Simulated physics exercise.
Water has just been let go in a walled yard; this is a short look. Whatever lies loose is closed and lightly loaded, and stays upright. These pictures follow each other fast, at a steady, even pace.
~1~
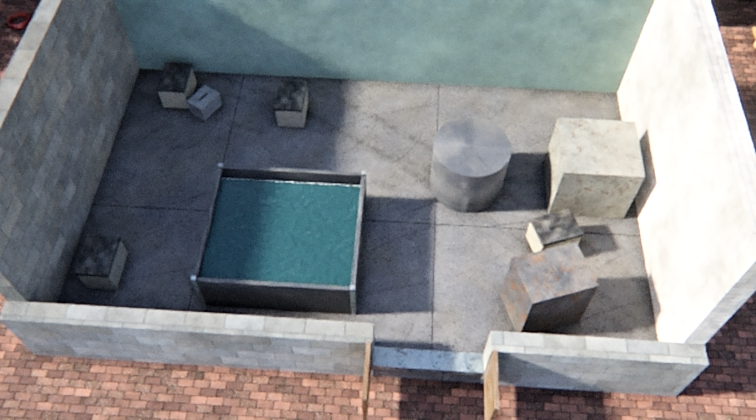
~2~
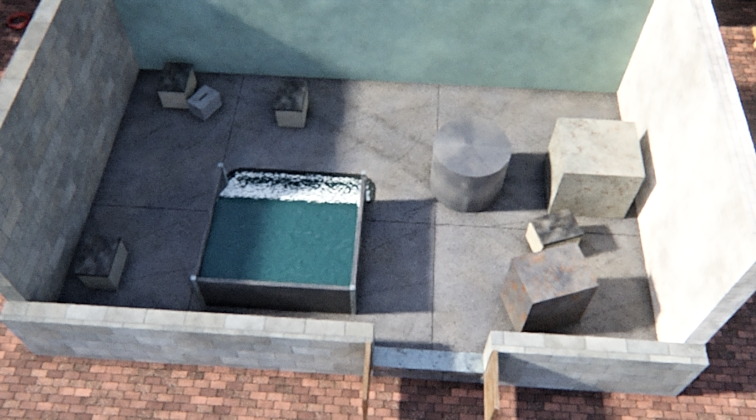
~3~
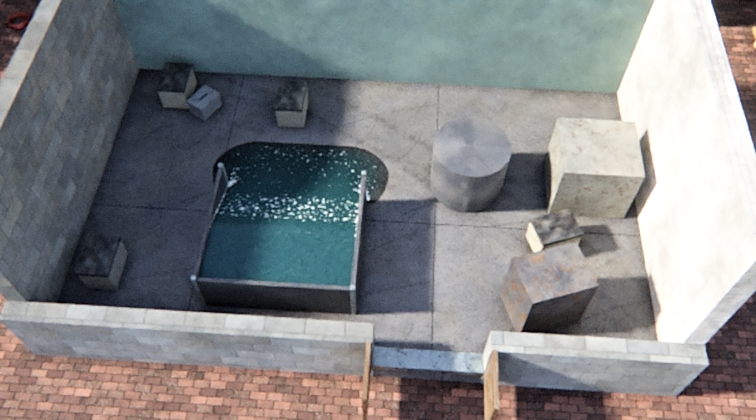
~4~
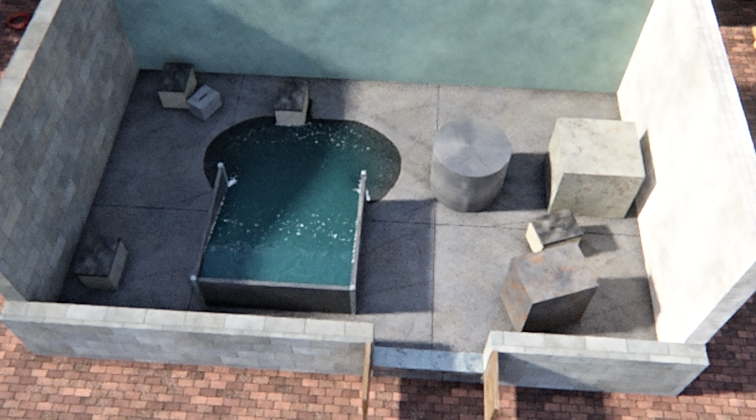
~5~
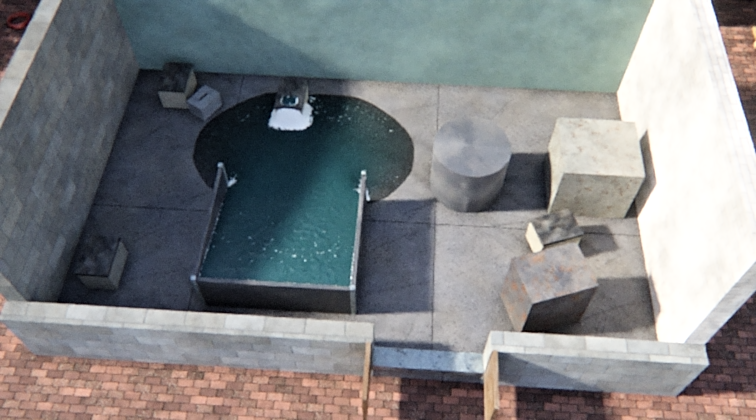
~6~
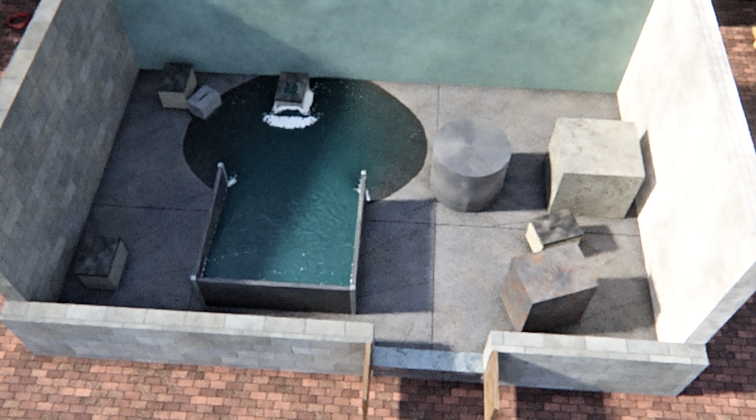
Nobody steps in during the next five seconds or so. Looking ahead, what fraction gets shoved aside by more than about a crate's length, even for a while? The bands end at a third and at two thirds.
Share shifted well: Middle, a third to two thirds.
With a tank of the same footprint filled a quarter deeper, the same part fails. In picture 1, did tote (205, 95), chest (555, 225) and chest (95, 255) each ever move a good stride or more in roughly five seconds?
Went the distance, fell short, went the distance.
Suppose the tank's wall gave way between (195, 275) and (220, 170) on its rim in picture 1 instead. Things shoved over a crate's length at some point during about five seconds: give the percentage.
About 80 per cent.
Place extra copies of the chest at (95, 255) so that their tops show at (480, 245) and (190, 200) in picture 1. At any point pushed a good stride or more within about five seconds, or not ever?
Stays put, stays put.
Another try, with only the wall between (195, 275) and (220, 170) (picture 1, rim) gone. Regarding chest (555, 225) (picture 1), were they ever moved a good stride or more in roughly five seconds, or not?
As I see it, the answer is short of that distance.
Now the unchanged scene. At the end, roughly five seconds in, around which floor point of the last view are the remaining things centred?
Roughly at (237, 227) in the last view.
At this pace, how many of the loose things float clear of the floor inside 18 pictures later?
That adds up to 2.
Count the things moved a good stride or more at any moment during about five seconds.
3 in all.
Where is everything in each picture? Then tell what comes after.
A chest at (291, 95), on the bottom; a tote at (203, 97) rests on the ground; 0 of 5 have shifted, in the first frame.
A chest at (291, 95), on the bottom; a tote at (203, 97) rests on the ground; 0 of 5 have shifted, in the second frame.
A chest at (291, 95) rests on the ground; a tote at (203, 97), on the bottom; 0 of 5 have shifted, in the third frame.
A chest at (291, 95) rests on the ground; a tote at (203, 97) rests on the ground; 0 of 5 have shifted, in the fourth frame.
A chest at (291, 93), on the bottom; a tote at (203, 97), on the bottom; 0 of 5 have shifted, in the fifth frame.
A chest at (292, 86), on the bottom, close to its start; a tote at (203, 97) rests on the ground; 1 of 5 have shifted, in the sixth frame.
A moment on, 0 of 5 are well off their spots; 0 afloat.
Next, 1 of 5 are well off their spots; 3 afloat.
Later, 3 of 5 are well off their spots; 2 afloat.
In the end, 3 of 5 are well off their spots, and 3 have been at some point; 1 afloat.
